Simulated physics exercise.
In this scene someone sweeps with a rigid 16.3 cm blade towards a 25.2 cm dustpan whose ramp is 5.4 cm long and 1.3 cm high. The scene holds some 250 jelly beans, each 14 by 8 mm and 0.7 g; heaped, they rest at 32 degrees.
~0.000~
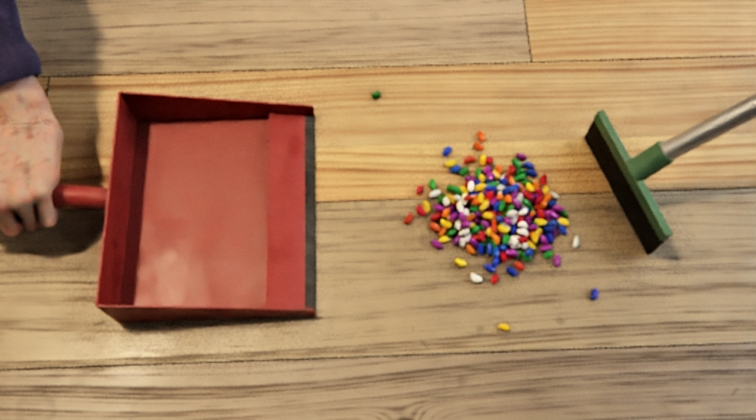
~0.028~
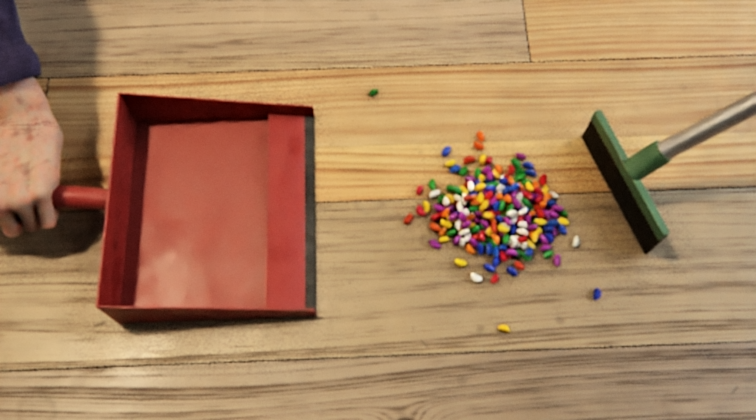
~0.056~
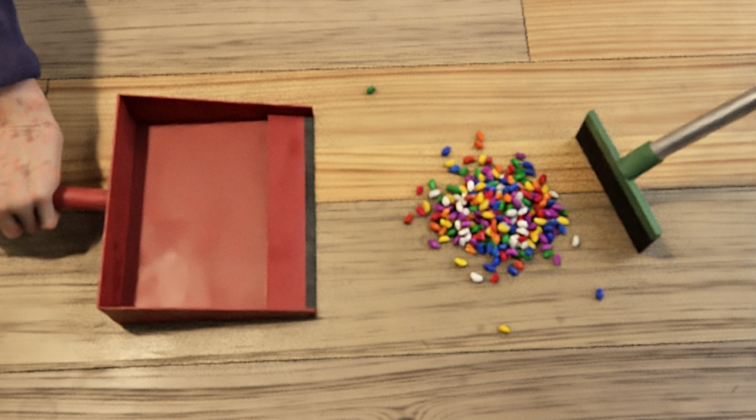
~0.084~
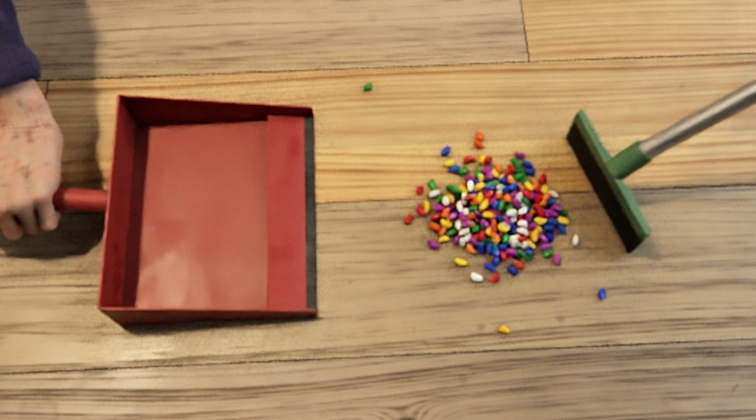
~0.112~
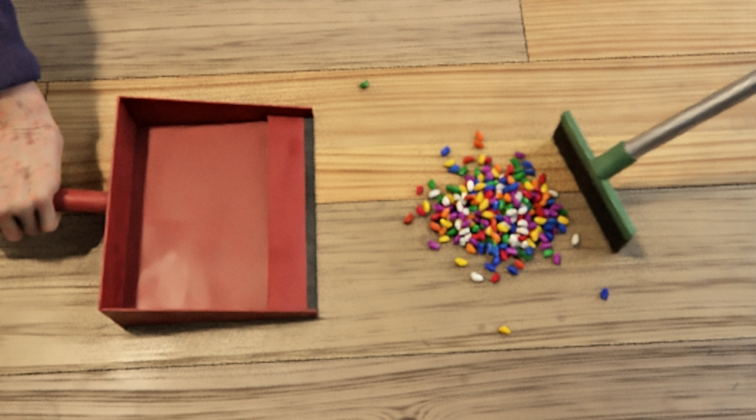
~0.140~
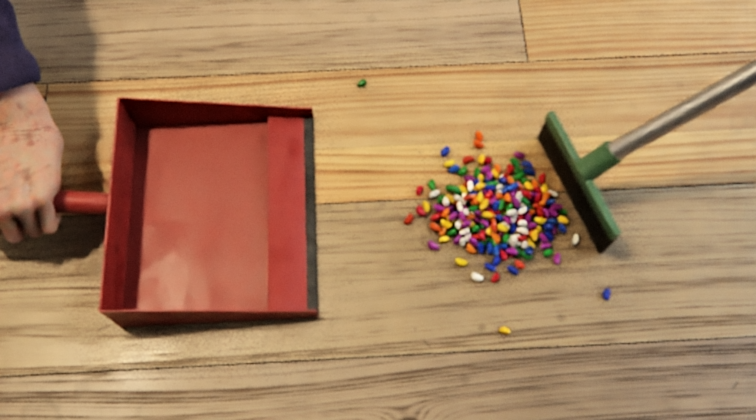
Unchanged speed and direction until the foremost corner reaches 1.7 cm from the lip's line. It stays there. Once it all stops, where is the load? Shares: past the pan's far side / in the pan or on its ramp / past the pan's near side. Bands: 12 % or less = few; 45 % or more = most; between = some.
Shares - far side: Few; pan: Some; near side: Few.
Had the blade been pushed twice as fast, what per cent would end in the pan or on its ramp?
Then some 40 in a hundred.
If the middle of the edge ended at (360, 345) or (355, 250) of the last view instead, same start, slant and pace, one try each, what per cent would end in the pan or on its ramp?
About 10 and 25 per cent.
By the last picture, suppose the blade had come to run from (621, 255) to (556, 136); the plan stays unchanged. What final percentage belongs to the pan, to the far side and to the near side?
Pan: 20, far side: 0, near side: 35.
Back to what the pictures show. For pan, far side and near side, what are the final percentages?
The far side gets 0, the pan 15 and the near side 5.
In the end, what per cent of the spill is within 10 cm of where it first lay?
It comes to near 10 percent.
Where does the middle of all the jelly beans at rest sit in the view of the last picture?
Roughly (335, 253).
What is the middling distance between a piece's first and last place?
20 cm or thereabouts.
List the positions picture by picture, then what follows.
In the first picture, blade from (664, 236) to (599, 118), moved 0.0 cm, 0 of the pieces shifted so far; middle of the pieces at (495, 213); pan at (205, 214).
In the second picture, blade from (662, 235) to (596, 118), moved 0.2 cm, 1 of the pieces shifted so far; middle of the pieces at (495, 212).
In the third picture, blade from (655, 234) to (590, 118), moved 1.0 cm, 3 of the pieces shifted so far; middle of the pieces at (495, 212).
In the fourth picture, blade from (644, 234) to (579, 118), moved 2.1 cm, 3 of the pieces shifted so far; middle of the pieces at (495, 212).
In the fifth picture, blade from (629, 234) to (565, 118), moved 3.8 cm, 4 of the pieces shifted so far; middle of the pieces at (495, 212).
In the sixth picture, blade from (614, 235) to (550, 119), moved 5.5 cm, 4 of the pieces shifted so far; middle of the pieces at (495, 212); pan at (206, 218). Its pace works out near 0.61 m/s.
Then, at 0.36 s, middle of the blade 17 cm from the lip; 0 % over the lip, far side 0 %, near side 0 %.
After 0.50 s, middle of the blade 9 cm from the lip; 0 % over the lip, far side 0 %, near side 5 %.
After 0.77 s, middle of the blade 4 cm from the lip; 15 % over the lip, far side 0 %, near side 5 %.
In the end, at 2.0 s, far side 0 %, pan 15 %, near side 5 %, in front of the lip or behind the blade 75 %.
